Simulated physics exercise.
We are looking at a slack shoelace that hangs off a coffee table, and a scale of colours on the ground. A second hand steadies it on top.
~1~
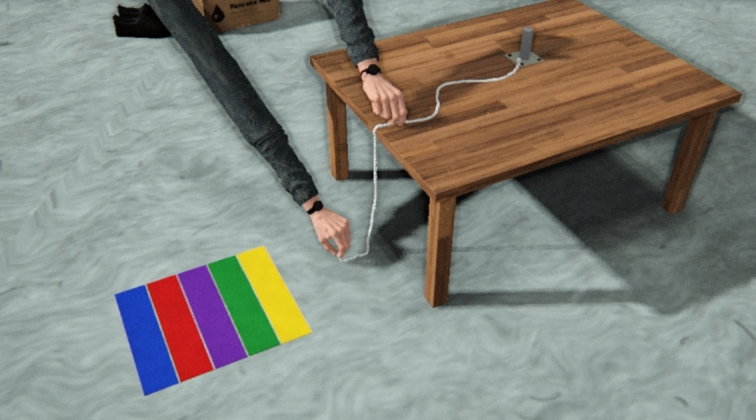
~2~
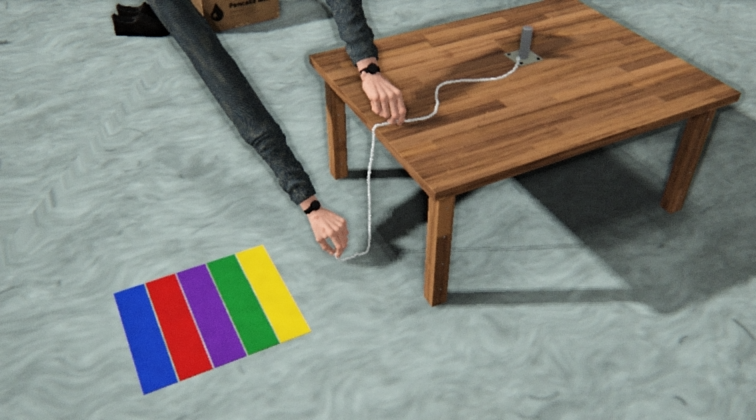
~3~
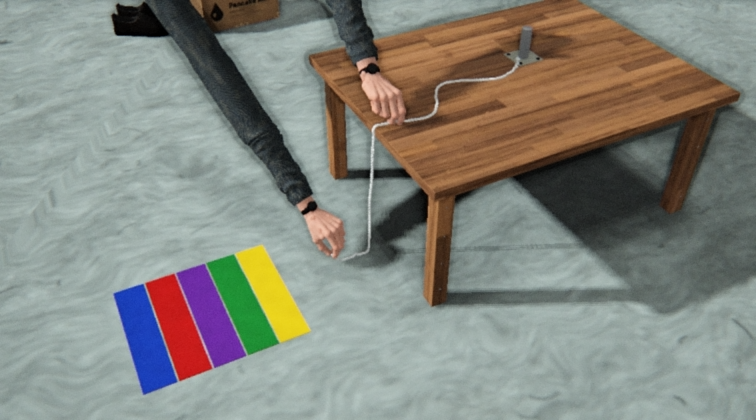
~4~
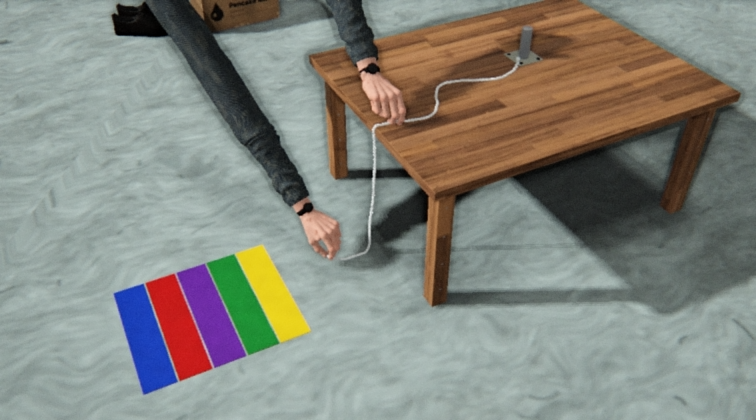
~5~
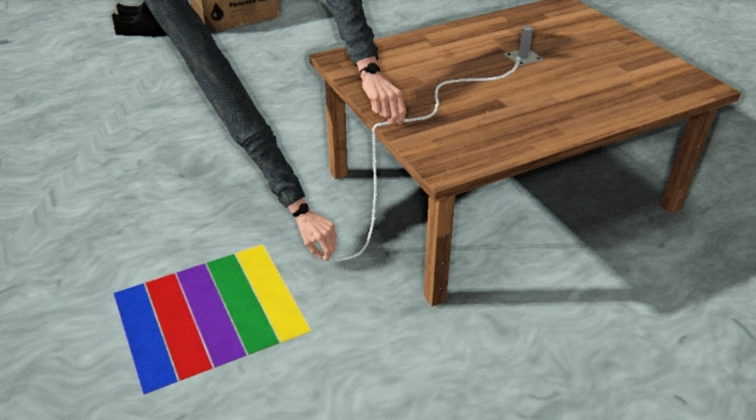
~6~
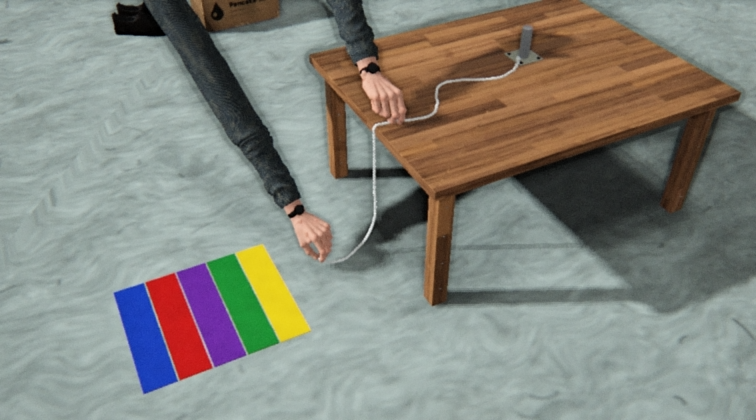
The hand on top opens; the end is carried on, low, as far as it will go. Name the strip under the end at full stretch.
Over purple.
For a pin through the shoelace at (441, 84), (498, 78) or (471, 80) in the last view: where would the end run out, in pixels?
Near (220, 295), (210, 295) and (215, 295).
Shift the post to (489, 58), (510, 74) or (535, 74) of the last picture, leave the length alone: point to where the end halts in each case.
About (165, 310), (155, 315) and (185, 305).
Early on, end near (248, 283); over green.
Midway, end near (219, 293); over purple.
At the end of the slack, end near (201, 299); over purple. The end stops over the purple strip.
